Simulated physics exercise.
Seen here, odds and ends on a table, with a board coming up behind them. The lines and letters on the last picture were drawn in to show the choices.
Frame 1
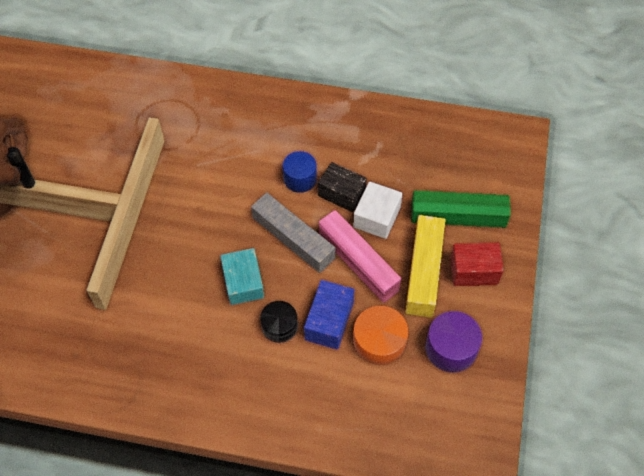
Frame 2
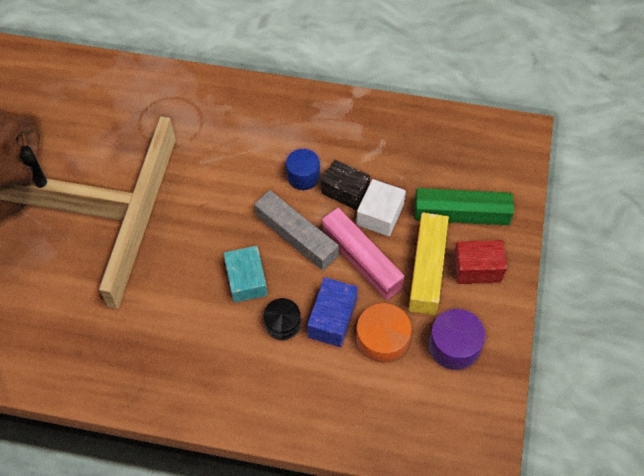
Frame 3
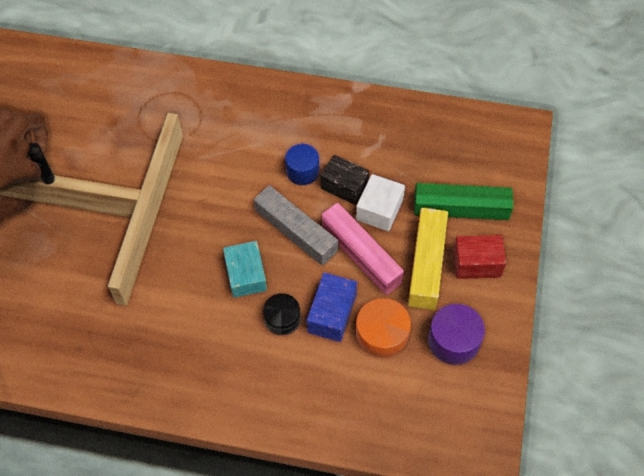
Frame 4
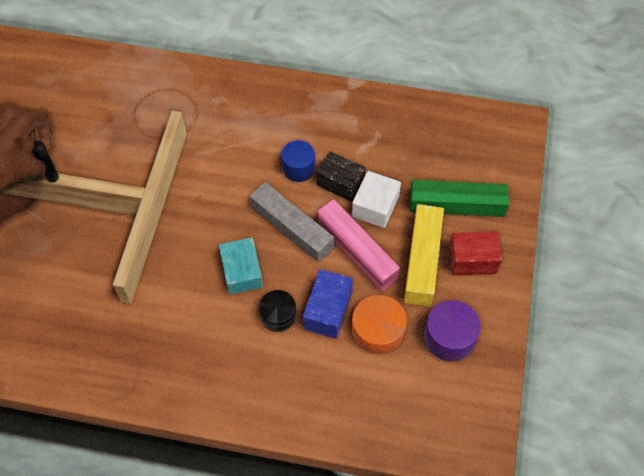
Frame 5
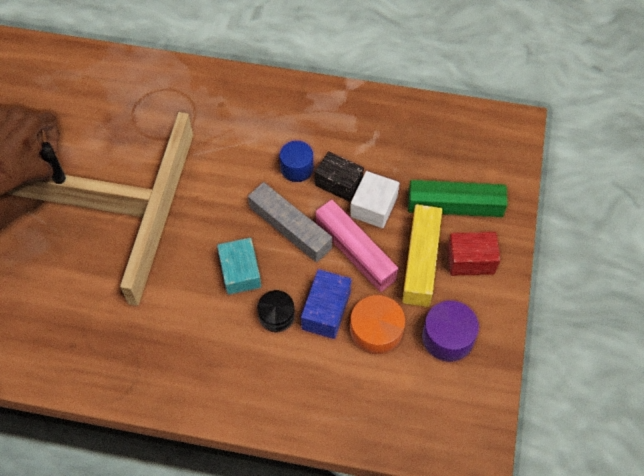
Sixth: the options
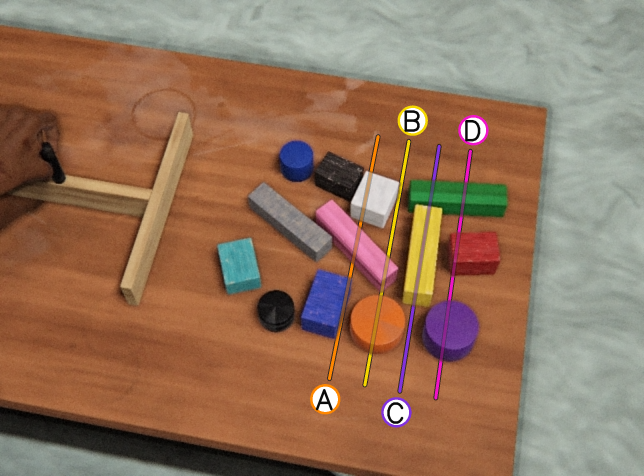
A hand slides a wooden T-shaped board slightly right toward still, colourful blocks and discs.
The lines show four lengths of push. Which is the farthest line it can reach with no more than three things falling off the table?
C.
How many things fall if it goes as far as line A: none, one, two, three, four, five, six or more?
In all, none.
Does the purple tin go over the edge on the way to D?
Yes.
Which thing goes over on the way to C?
The purple tin goes over.
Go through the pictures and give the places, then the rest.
The first picture shows grey bar (293, 232); black tin (279, 322); purple tin (454, 342).
The second picture shows board (136, 199); orange tin (384, 333).
The third picture shows board (145, 196); black block (345, 179).
The fourth picture shows board (149, 194); red block (475, 253).
The fifth picture shows board (156, 195); pink stick (356, 245); yellow bar (423, 255); turquoise block (239, 267).
On the copy, A at (356, 249); B at (389, 254); C at (421, 260); D at (454, 266).
On C. First, board (250, 211); black tin (281, 315); turquoise block (262, 275).
Then, board (344, 227); purple tin (486, 334); green stick (487, 196).
Finally, board (419, 239); purple tin over the edge; green stick (542, 182); one fallen.
By contrast, A is within the limit but short; B is within the limit but short; D drops four.
